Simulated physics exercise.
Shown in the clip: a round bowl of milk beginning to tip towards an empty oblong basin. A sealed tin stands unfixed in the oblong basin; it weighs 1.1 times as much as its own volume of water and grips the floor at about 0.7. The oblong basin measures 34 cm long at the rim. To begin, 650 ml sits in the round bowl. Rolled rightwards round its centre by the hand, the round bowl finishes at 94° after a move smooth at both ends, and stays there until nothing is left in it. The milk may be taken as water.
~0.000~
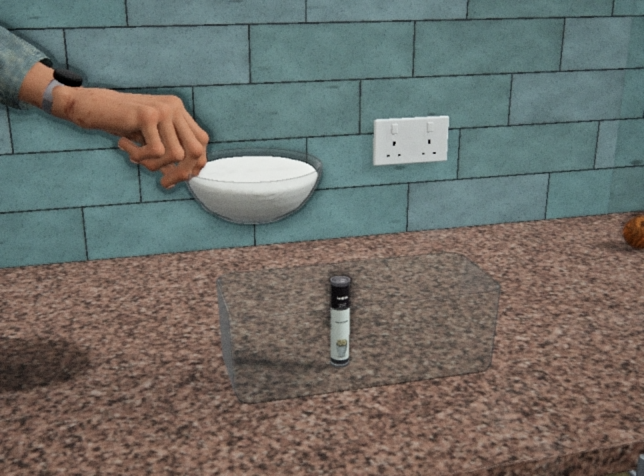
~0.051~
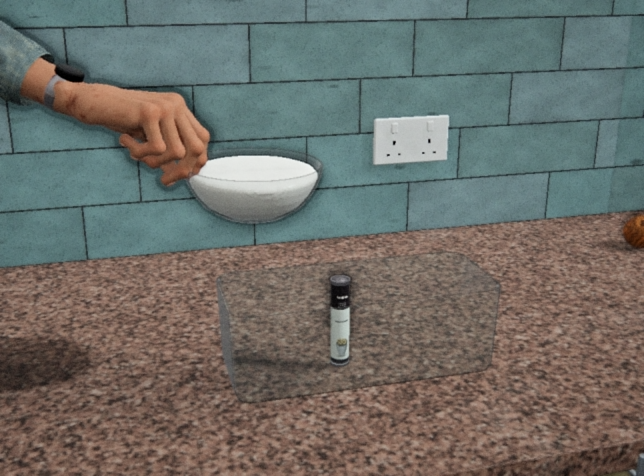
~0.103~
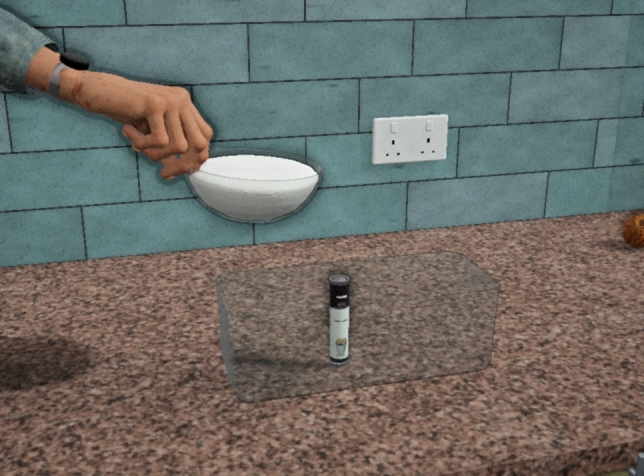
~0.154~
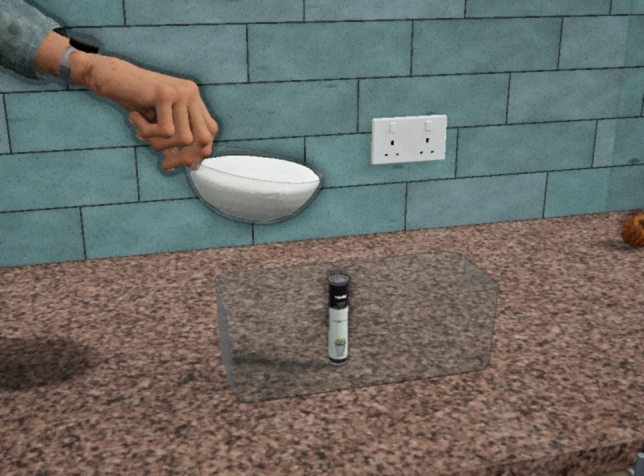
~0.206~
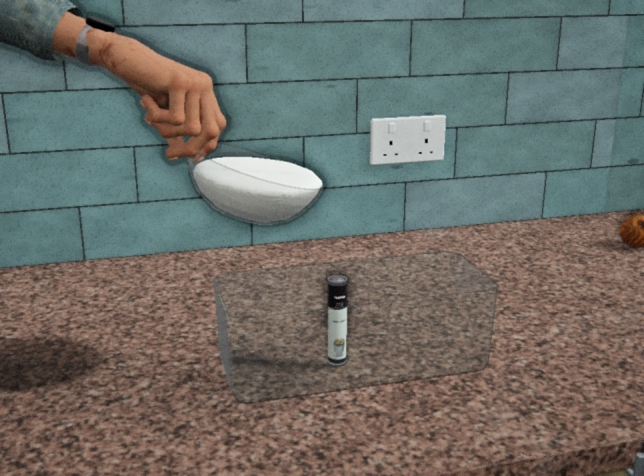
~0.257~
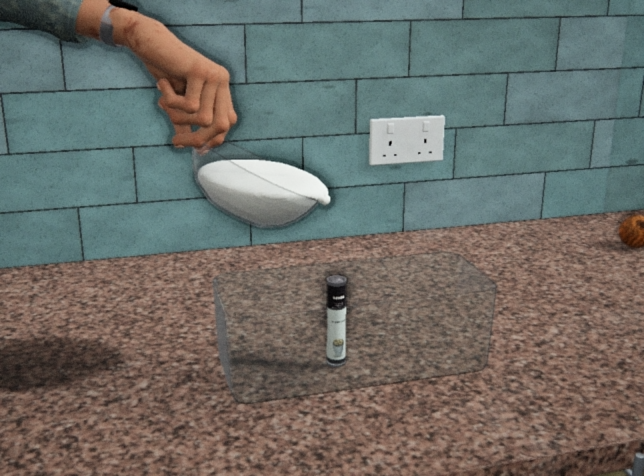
A hand held a round bowl of milk above a clear oblong basin on a speckled counter, keeping it nearly level at first, then rolled it rightwards until the milk reached over its right edge.
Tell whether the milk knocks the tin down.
The milk does not knock it down.
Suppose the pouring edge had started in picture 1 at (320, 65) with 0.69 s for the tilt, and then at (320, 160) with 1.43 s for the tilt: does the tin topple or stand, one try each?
The tin overturns the first time and stays vertical the second time.
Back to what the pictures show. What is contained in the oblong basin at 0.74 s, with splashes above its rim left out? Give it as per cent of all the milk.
Roughly 96 percent of it.
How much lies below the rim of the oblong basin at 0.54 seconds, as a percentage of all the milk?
Roughly 54 per cent.
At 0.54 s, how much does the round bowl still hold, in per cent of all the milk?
I'd estimate some 10 % remains.
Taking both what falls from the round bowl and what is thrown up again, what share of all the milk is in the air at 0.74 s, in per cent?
Close to 2 per cent.
After 0.54 s the tilt is 83° and 10 per cent is still to pour; the tin stands where it began.
After 0.74 s the tilt is 94° and 0 per cent is still to pour; the tin stands where it began.
After 0.96 s the tilt is 94° and 0 per cent is still to pour; the tin stands where it began.
After 1.19 s the tilt is 94° and 0 per cent is still to pour; the tin stands where it began.
In the end the tin stands where it began.
